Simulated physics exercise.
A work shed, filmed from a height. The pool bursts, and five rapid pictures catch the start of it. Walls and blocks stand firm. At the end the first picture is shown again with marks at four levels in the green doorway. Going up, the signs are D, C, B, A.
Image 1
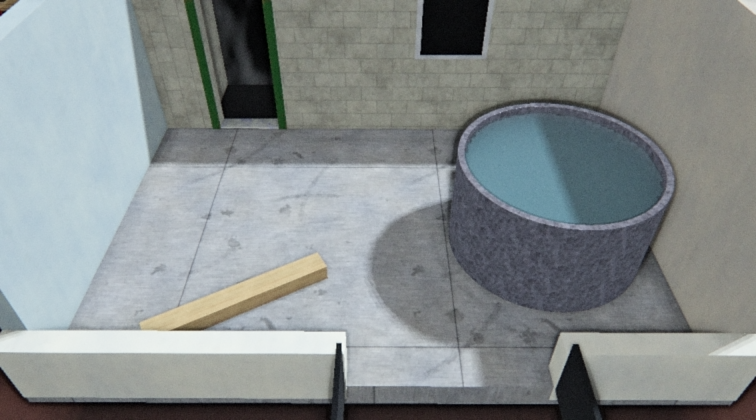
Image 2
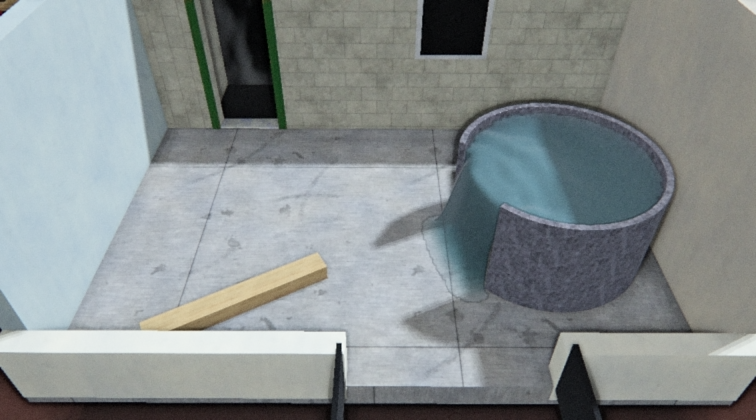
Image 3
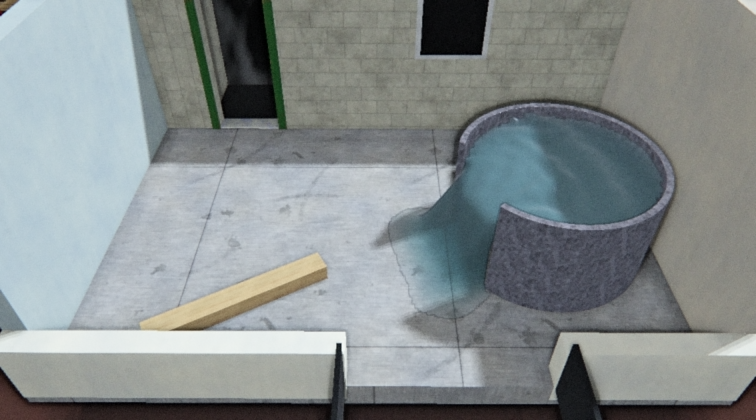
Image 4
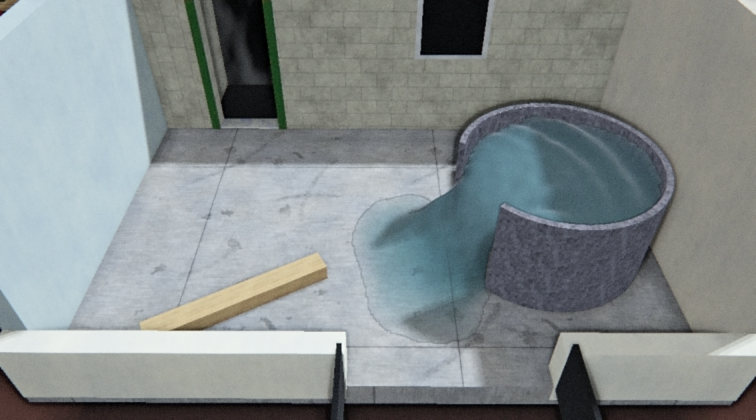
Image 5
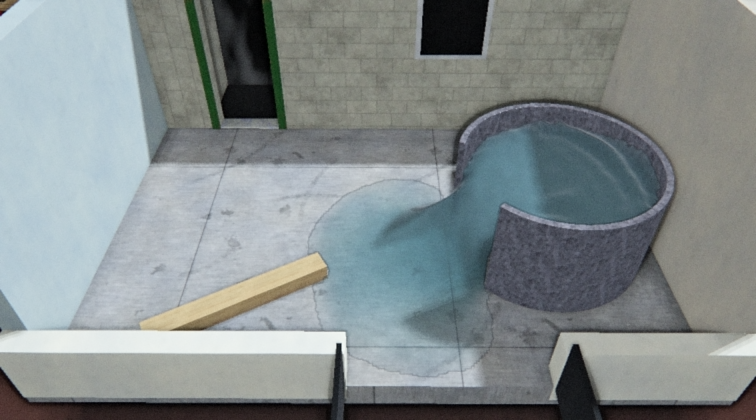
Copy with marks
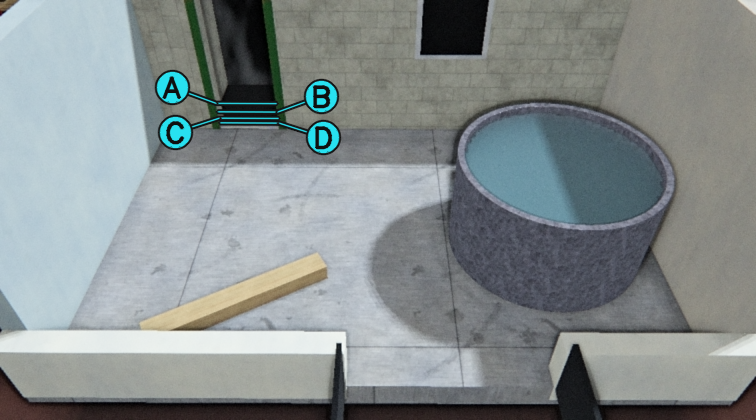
In a walled work shed seen from above, a section of a round grey pool's wall disappears on the left side, and blue water pours through the gap, spreading across the pale floor to the end of a wooden beam.
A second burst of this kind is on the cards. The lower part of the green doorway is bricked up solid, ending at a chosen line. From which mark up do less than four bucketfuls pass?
B will do.
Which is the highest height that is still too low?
That is height C.
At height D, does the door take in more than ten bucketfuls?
Yes.
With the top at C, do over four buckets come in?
Yes, it does.
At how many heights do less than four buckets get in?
Two of the four.
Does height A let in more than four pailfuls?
No, that is safe.
On the marked copy, A at (246, 103); B at (247, 111); C at (248, 118); D at (249, 122); from the bottom up D, C, B, A.
For height A, nothing gets over.
For height B, a bucket or two gets in.
For height C, about 10 bucketfuls get in.
For height D, dozens of bucketfuls pour in.
